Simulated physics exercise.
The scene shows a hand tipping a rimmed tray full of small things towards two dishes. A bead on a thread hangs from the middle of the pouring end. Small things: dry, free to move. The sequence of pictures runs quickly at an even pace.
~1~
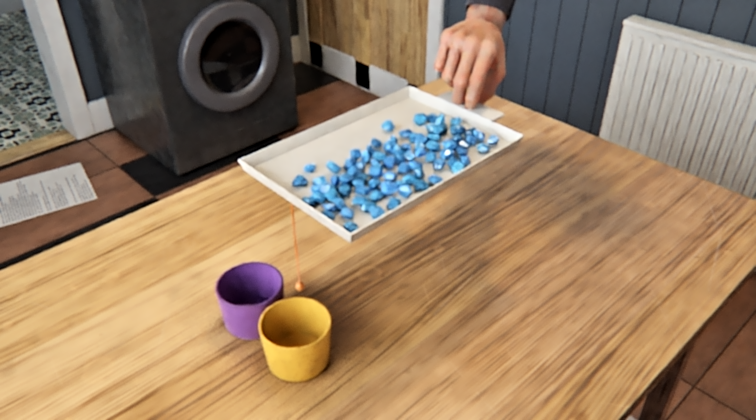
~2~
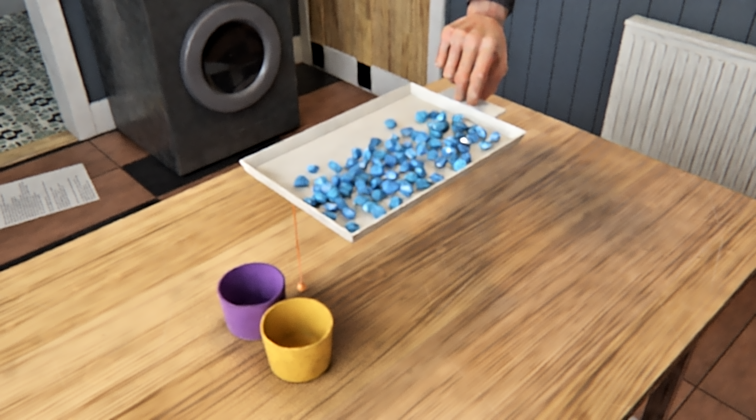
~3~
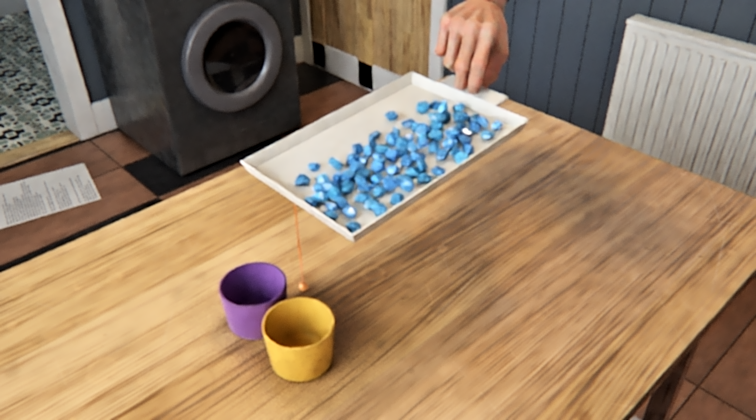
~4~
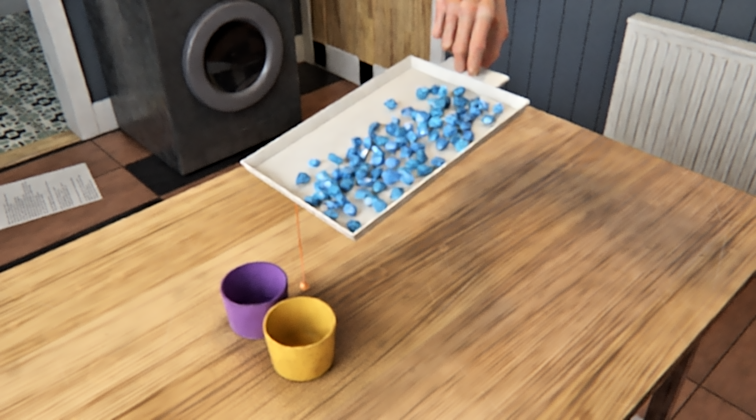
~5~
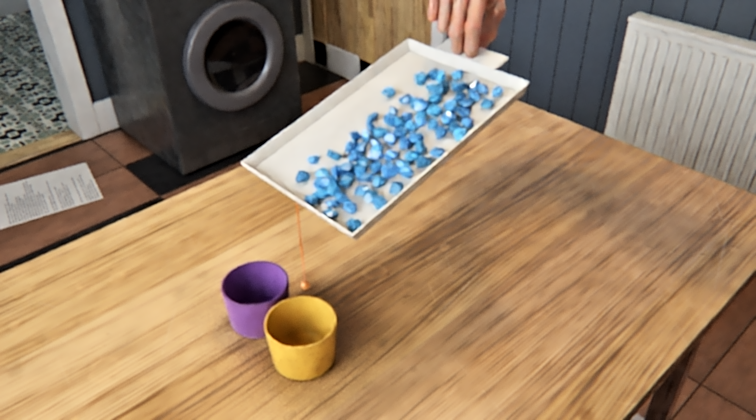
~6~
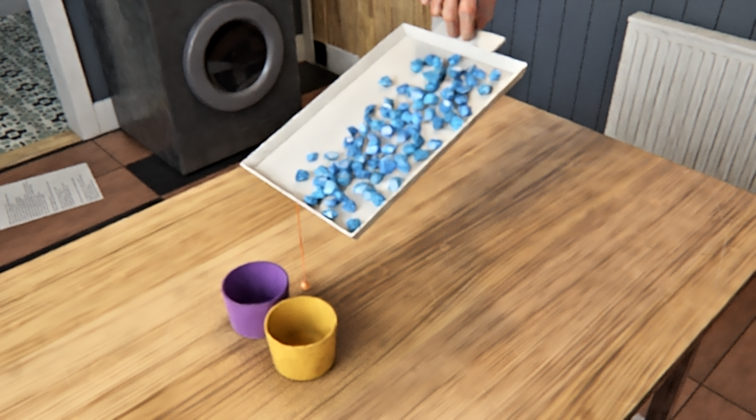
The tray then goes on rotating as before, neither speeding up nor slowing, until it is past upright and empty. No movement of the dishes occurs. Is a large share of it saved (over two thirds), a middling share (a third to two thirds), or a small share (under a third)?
A middling share is saved.
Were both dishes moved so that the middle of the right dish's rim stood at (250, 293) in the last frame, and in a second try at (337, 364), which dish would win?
First try, the dish at right; second try, the dish at left.
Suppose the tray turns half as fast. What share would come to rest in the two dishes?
That works out at about 50 percent.
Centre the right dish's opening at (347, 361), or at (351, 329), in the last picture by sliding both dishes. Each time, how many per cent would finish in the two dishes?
Trial 1 around 30 percent, trial 2 around 0 percent.
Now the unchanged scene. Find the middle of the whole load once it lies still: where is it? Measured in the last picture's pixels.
Roughly at (271, 355), give or take.
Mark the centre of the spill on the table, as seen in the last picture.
Look around pixel (228, 397).
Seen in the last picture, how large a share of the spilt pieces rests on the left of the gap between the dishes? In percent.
Near 90 %.
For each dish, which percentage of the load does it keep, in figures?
30 per cent goes to the left dish and 20 per cent to the right dish.
Soon after the last picture, tray tipped steeply; nearly all on the tray; a small part in the air.
A little later, tray tipped past a quarter turn; a small part on the tray; a small part in the right dish; about a quarter in the left dish; about half outside both; a small part in the air.
Later still, tray tipped past a quarter turn; about a quarter in the right dish; about a quarter in the left dish; about half outside both.
At rest, tray tipped past a quarter turn; about a quarter in the right dish; about a quarter in the left dish; about half outside both.
